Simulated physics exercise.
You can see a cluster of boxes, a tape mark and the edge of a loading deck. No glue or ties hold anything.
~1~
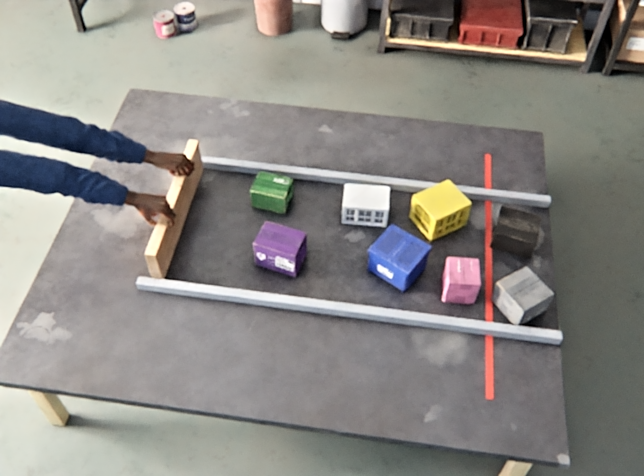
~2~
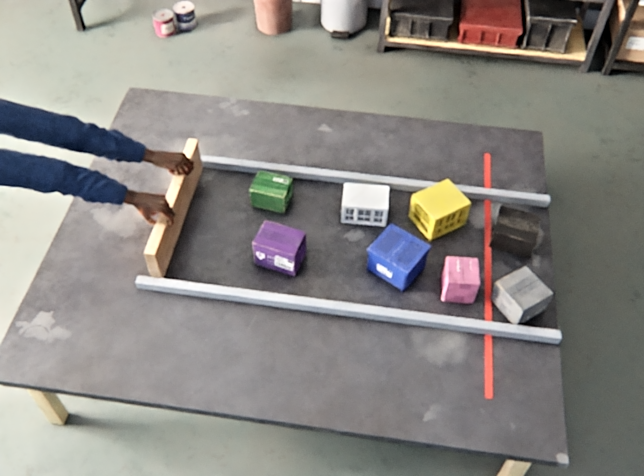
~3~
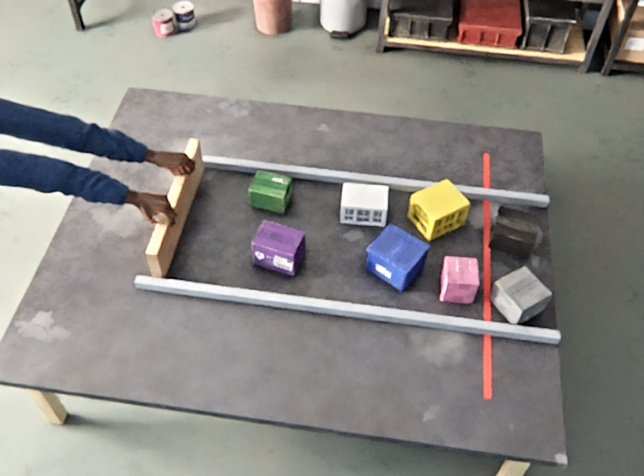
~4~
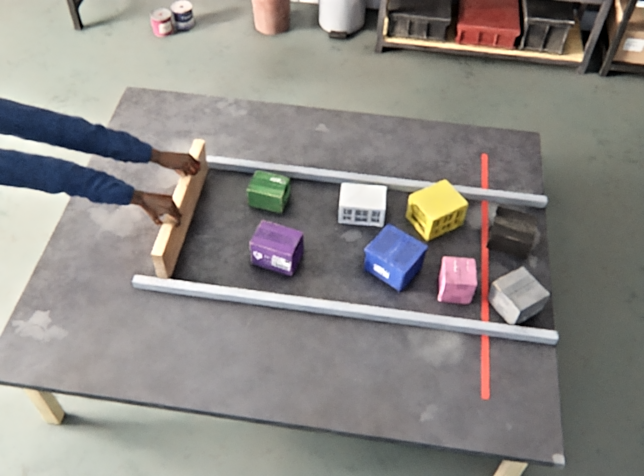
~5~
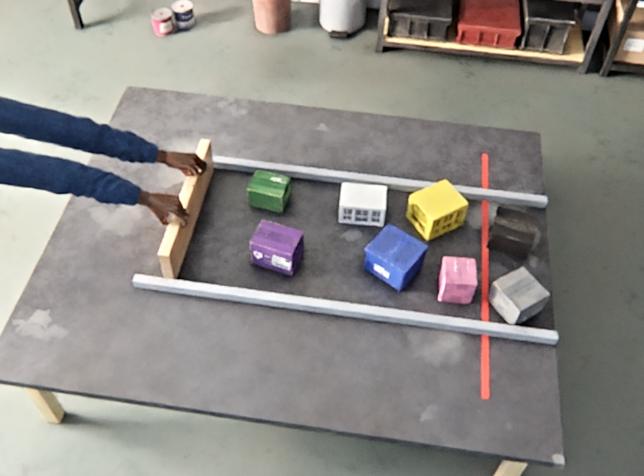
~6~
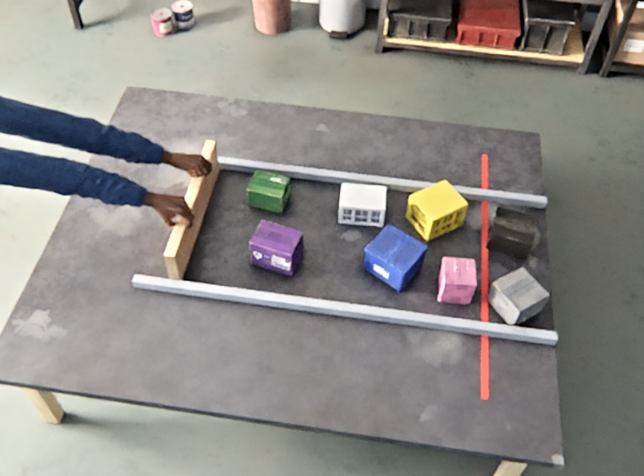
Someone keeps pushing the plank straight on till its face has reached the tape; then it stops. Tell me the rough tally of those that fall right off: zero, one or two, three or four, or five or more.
When it halts, three, or four, of them have come off.
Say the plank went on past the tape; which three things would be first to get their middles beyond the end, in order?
Listed earliest first: Black parcel, yellow crate, grey box.
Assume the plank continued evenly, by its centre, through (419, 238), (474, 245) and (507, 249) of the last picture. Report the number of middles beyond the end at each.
The counts are 1, 3 and 5, in that order.
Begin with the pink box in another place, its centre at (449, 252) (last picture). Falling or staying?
Started there, the object drops over the edge.
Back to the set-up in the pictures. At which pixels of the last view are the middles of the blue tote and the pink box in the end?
Final centres, first then second: (553, 258), (533, 306).
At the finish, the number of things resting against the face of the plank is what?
Count recorded: 2.
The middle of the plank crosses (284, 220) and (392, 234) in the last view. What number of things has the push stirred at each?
The number moved is 2 and then 8.
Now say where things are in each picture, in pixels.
The first picture shows grey box (522, 297); black parcel (516, 232); pink box (461, 281); plank (177, 208); tape (489, 260).
The second picture shows black parcel (515, 231); purple parcel (280, 248).
The third picture shows pink box (459, 280); green parcel (271, 192).
The fourth picture shows grey box (518, 297); plank (182, 208).
The fifth picture shows black parcel (512, 232); white crate (363, 204).
The sixth picture shows grey box (517, 297); black parcel (512, 233); pink box (457, 281); plank (194, 209); tape (485, 260).
Soon after, none off yet; grey box at rest near (517, 297); black parcel at rest near (512, 233); pink box at rest near (457, 281).
Then, none off yet; grey box at rest near (517, 297); black parcel moved a little near (519, 234); pink box moved a little near (462, 282).
Further on, one off so far; grey box moved about its own width near (545, 304); black parcel falling near (567, 276); pink box moved about its own width near (503, 291).
At rest, the number that fall off is three or four; fallen, yellow crate, black parcel and grey box.
